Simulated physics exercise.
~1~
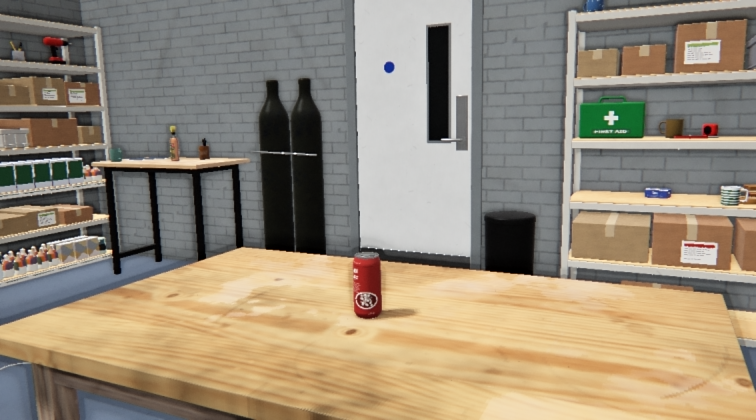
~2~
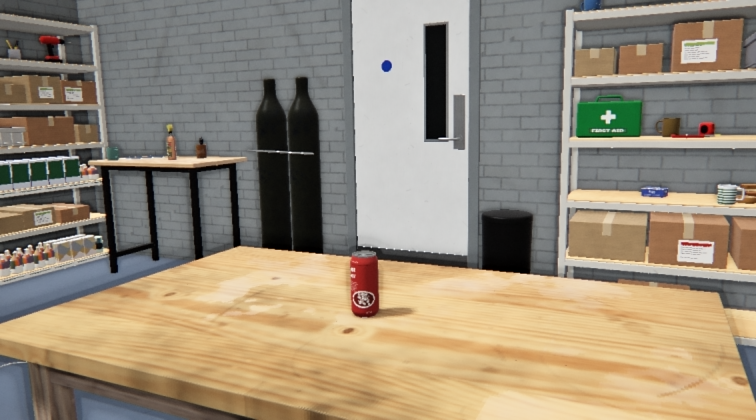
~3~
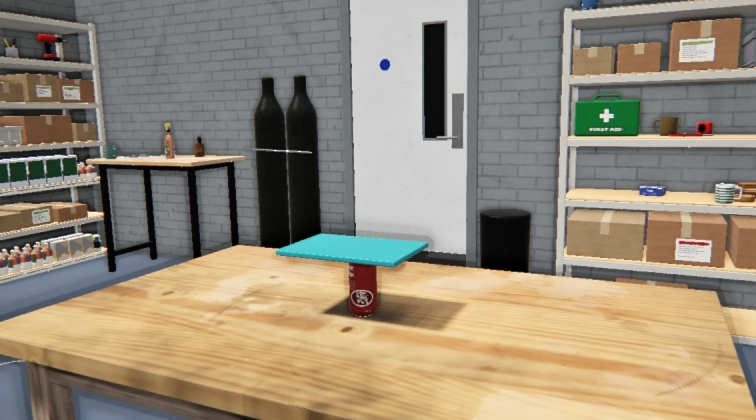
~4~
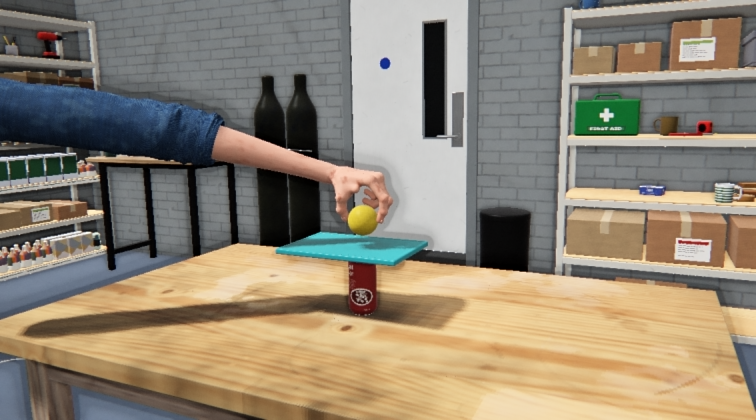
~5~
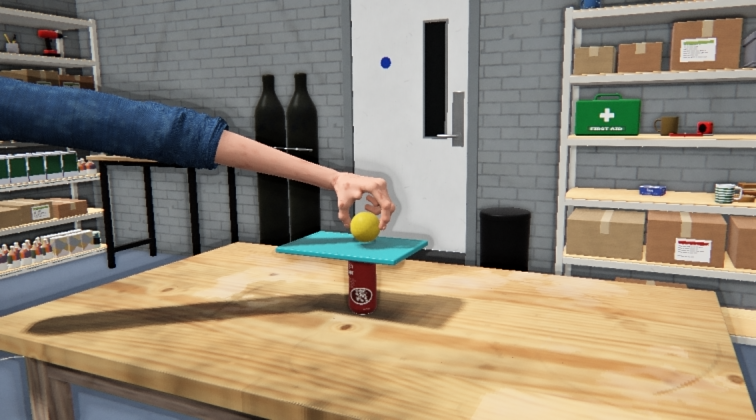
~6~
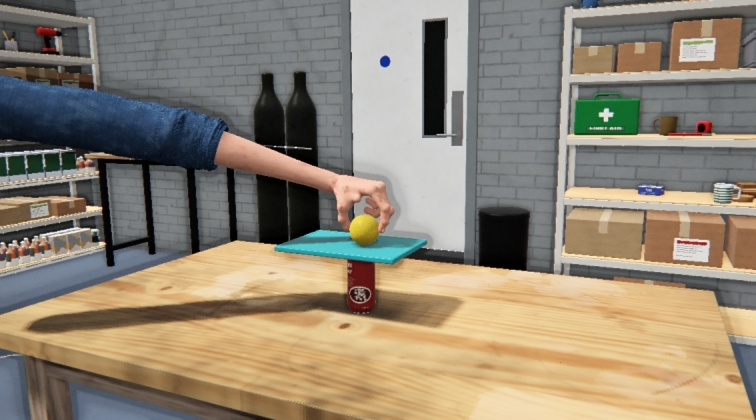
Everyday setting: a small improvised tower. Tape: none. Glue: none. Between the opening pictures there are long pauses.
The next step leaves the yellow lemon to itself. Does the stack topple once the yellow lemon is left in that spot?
It will stay intact.
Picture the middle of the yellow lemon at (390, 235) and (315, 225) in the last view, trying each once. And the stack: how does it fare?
In the first try it remains standing, then in the second try it breaks down.
Then, 0.30 s on from there, no change.
Then, 0.70 s on from there, yellow lemon resting near (365, 230).
In the end, all 3 unmoved. At the end, from the last picture's camera, yellow lemon near (365, 230). The stack stays up.
